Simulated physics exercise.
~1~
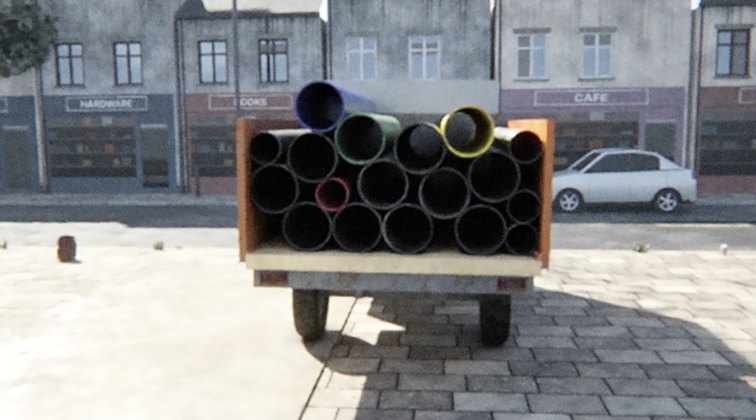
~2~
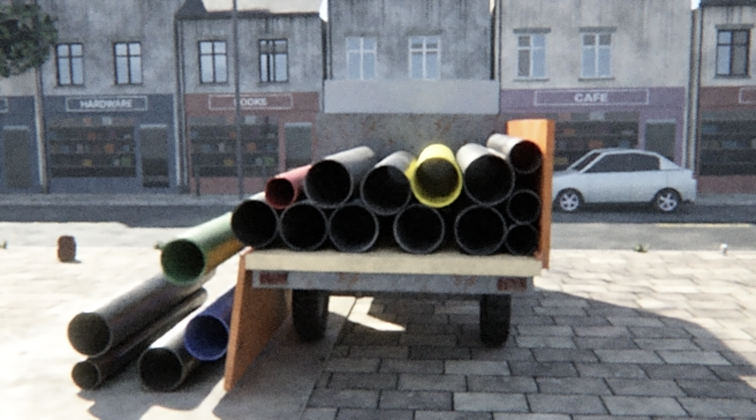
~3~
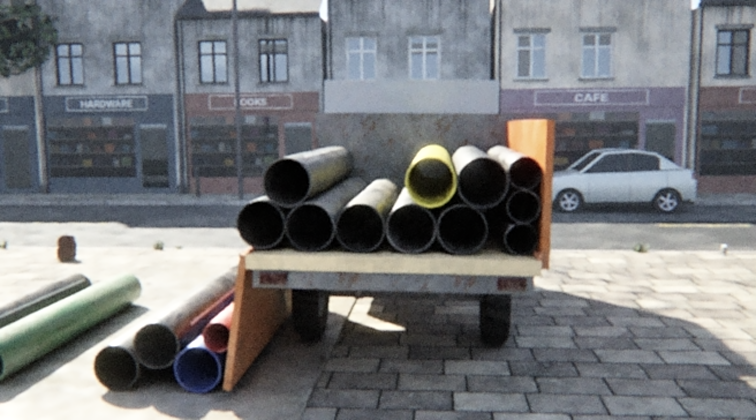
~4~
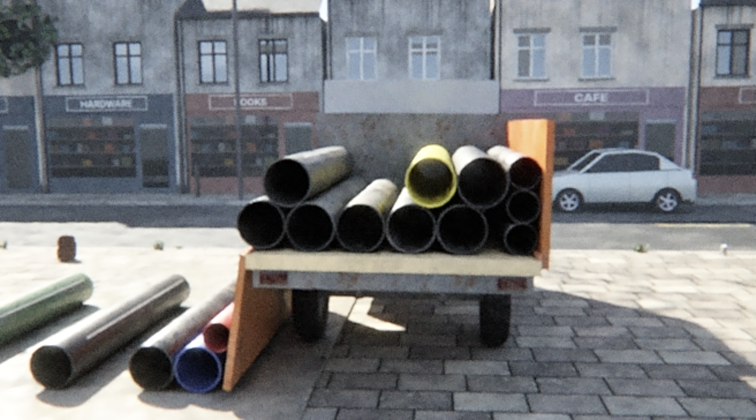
Pipes stacked on a parked flatbed lorry spilled off to the left as that side dropped open, the blue, green and red ones among them, and came to lie on the ground, while the yellow one stayed up on the remaining pile.
